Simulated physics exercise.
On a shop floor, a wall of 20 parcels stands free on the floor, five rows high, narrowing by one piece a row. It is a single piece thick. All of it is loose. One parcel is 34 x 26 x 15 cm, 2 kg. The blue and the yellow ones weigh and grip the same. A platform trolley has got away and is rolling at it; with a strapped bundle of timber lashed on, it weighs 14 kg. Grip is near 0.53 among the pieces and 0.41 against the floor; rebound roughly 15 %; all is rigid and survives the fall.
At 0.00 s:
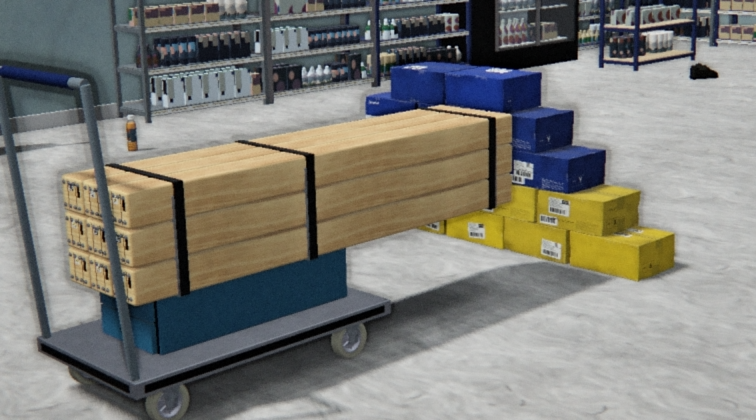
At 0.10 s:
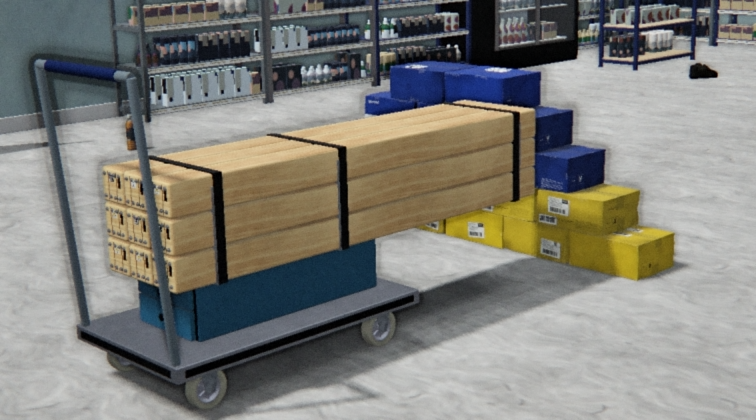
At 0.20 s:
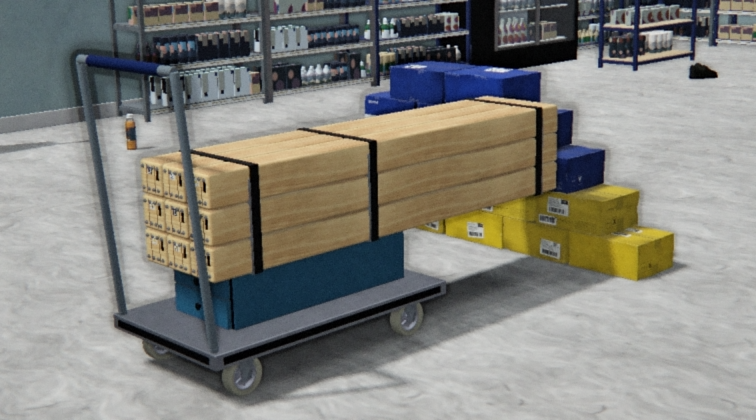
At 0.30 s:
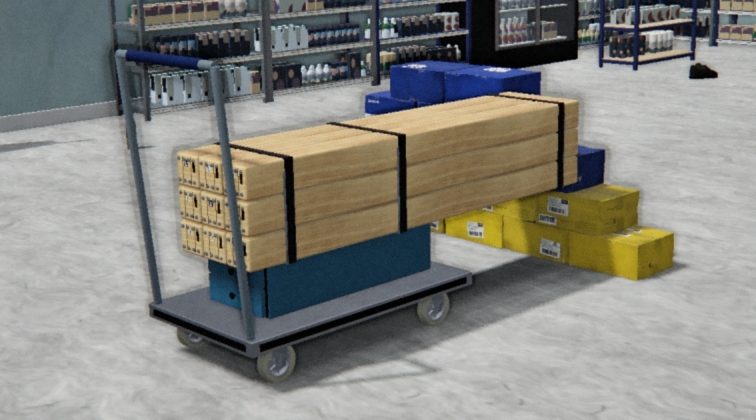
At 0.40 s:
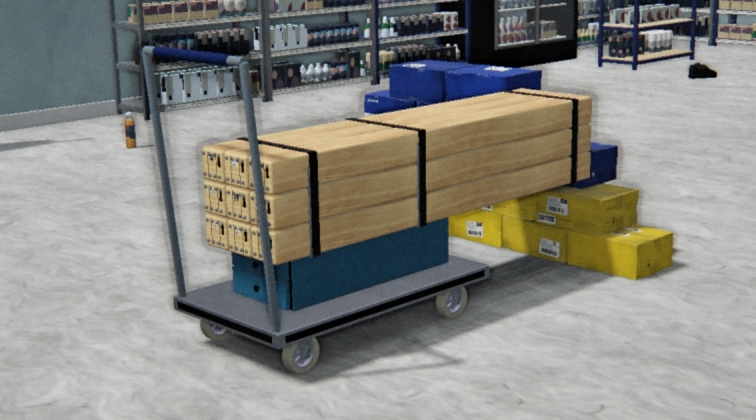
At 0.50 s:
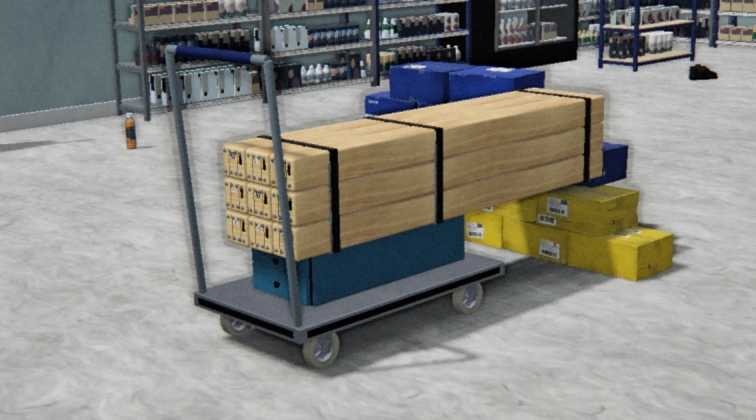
The clip shows a platform trolley carrying strapped timber beams on a blue box, rolling rightward across a shop floor toward stacked blue and yellow parcels, until the front end of the load pushes in among them, shifting a few slightly.
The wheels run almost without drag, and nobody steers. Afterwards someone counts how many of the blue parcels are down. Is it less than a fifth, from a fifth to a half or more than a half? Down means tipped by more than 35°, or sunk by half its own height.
The part is between a fifth and a half.
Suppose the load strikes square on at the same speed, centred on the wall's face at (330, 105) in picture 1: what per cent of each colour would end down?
Then yellow 0, blue 0 per cent.
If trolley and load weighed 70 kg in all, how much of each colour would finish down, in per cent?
Then yellow 0, blue 30 per cent.
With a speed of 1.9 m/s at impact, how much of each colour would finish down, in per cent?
In that case yellow 0, blue 30 per cent.
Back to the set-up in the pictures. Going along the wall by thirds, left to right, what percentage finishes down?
Left 0, middle 10, right 30 per cent.
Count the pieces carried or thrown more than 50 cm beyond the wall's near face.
Some 2 pieces.
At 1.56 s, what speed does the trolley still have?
Near 0.3 m/s.
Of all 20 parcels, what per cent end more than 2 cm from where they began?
15 per cent.
After 0.72 s, load 28 cm past the wall's line, still rolling; none of the 9 blue parcels down (0 of 20 in all colours); top blue parcel unmoved.
After 1.06 s, load 41 cm past the wall's line, still rolling; 3 of the 9 blue parcels down (3 of 20 in all colours); top blue parcel unmoved.
After 1.56 s, load 57 cm past the wall's line, still rolling; 3 of the 9 blue parcels down (3 of 20 in all colours); top blue parcel unmoved.
At rest (2.2 s), load 71 cm past the wall's line, still rolling; 3 of the 9 blue parcels down (3 of 20 in all colours); top blue parcel unmoved; top yellow parcel unmoved. That is 33 per cent. As the last picture would show them, middles, top blue parcel near (434, 82), top yellow parcel near (523, 195).
